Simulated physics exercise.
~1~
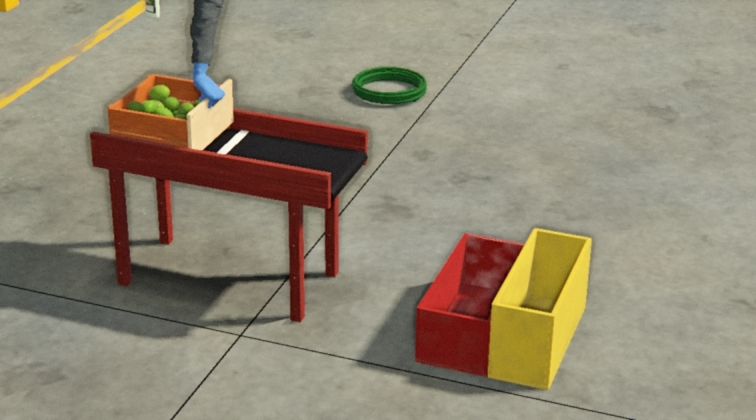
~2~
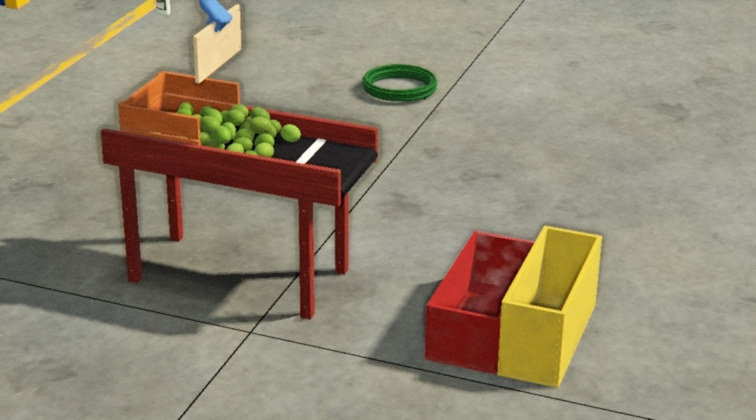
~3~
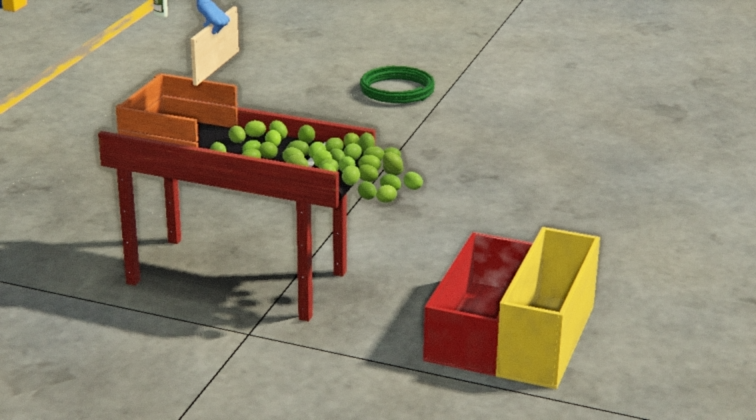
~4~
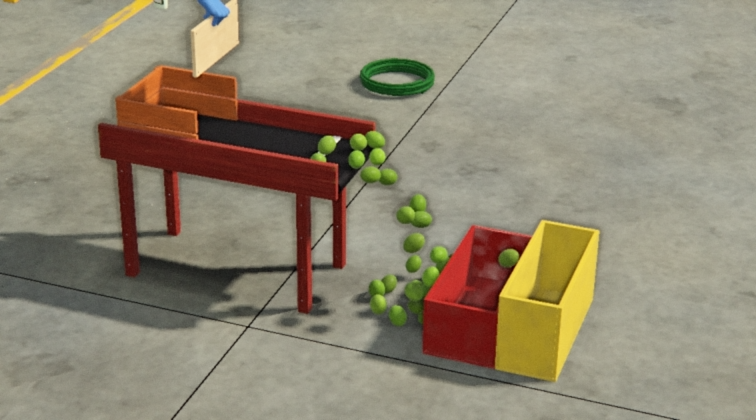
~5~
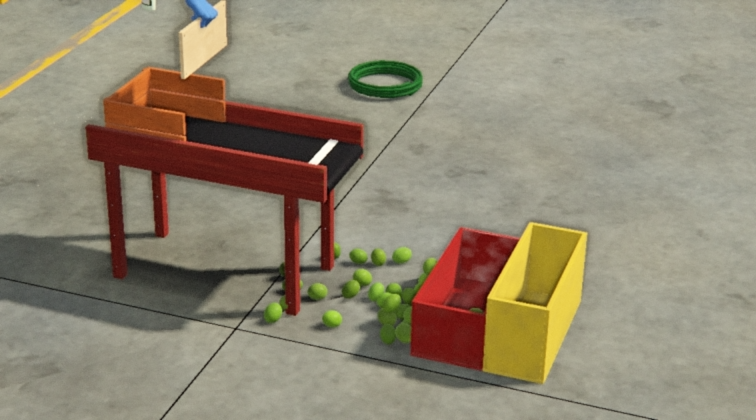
On a concrete floor, a gloved hand lifts a gate and limes spill mostly before the red bin.
